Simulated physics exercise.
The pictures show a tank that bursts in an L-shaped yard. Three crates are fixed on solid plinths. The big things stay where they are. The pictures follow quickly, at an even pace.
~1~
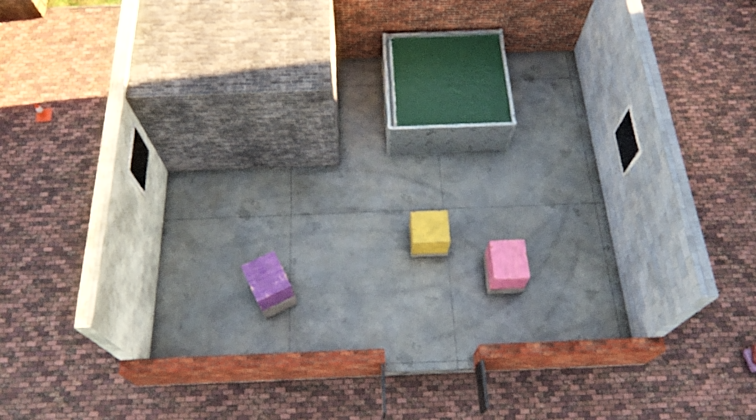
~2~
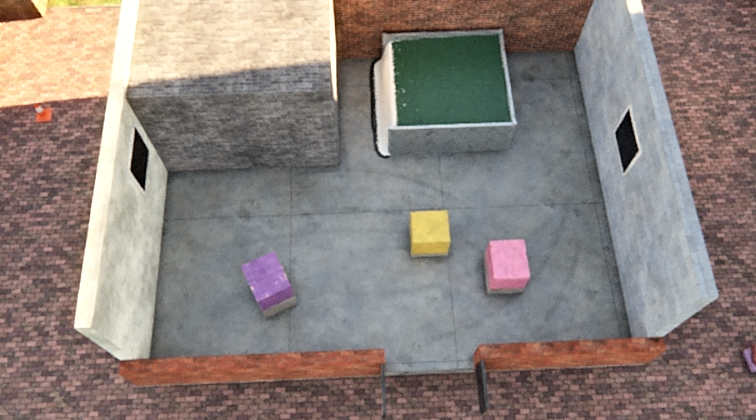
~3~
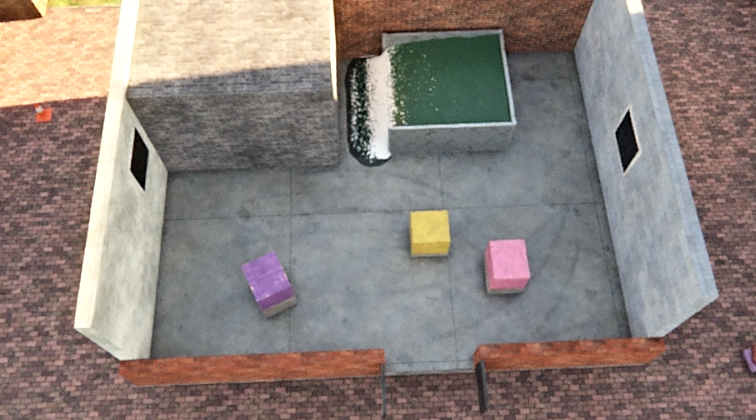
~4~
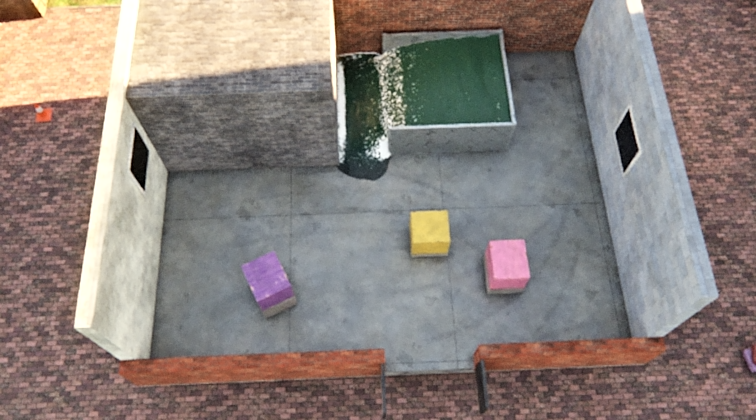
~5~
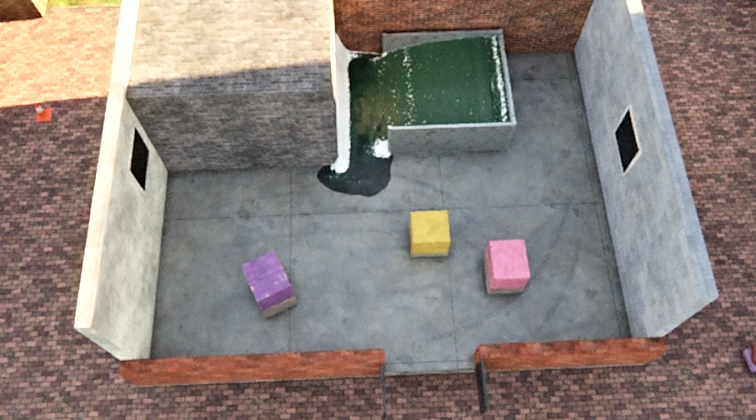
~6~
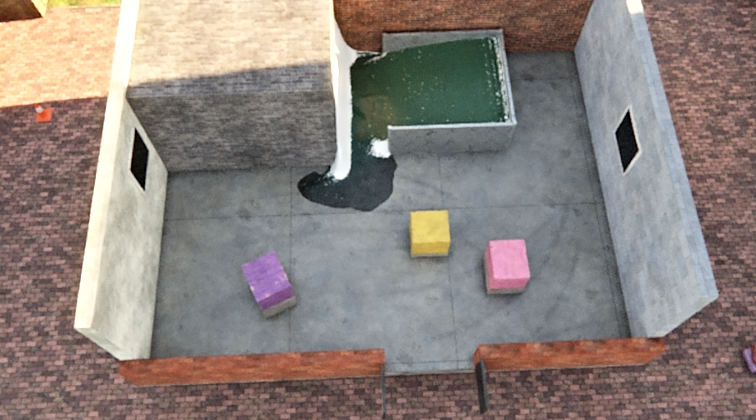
At the start, dark green water sits still in a raised tank at the back of a walled yard, with purple, yellow and pink blocks on the floor. Water bursts from the tank's left side, foaming against the grey block wall, then runs forward through the gap and spreads across the floor, mostly leftward.
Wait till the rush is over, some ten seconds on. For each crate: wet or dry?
In the end: The purple crate stays dry; the pink crate stays dry; the yellow crate gets wet.
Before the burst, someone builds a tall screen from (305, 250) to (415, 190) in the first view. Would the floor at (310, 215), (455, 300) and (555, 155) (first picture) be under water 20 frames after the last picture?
As listed: Wet, free of water, awash.
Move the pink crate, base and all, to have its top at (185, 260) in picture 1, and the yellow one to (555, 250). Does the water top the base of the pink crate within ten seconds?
In short: The pink crate keeps dry.
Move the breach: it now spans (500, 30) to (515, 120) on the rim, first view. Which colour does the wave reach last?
I say the crate marked purple.
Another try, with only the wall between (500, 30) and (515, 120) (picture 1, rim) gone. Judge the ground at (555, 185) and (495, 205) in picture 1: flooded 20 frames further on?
In turn: Under water, flooded.
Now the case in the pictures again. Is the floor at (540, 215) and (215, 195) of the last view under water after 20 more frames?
As listed: Flooded, clear.
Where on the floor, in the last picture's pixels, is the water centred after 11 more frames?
Roughly at (398, 135).
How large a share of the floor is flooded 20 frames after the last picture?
Some 60 per cent.
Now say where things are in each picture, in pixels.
The first frame shows still water in the water tank at (447, 80).
In the second frame, water pours out at (388, 99) and has run to (382, 61).
In the third frame, the front is at (357, 59), out from the gap at (388, 100).
In the fourth frame, the front is at (350, 170), out from the gap at (388, 101).
In the fifth frame, the front is at (332, 184), out from the gap at (388, 101).
In the sixth frame, the front is at (311, 196), out from the gap at (388, 101).
A moment on, water covers 20 % of the floor; the purple crate water round its plinth, the pink crate not reached, the yellow crate not reached.
Next, water covers 40 % of the floor; the purple crate water round its plinth, the pink crate not reached, the yellow crate water round its plinth.
Then, water covers 60 % of the floor; the purple crate water round its plinth, the pink crate water round its plinth, the yellow crate water round its plinth.
Later, water covers 75 % of the floor; the purple crate water round its plinth, the pink crate water round its plinth, the yellow crate water round its plinth.
In the end, water covers 95 % of the floor; the purple crate stayed above the water, the pink crate stayed above the water, the yellow crate was topped.
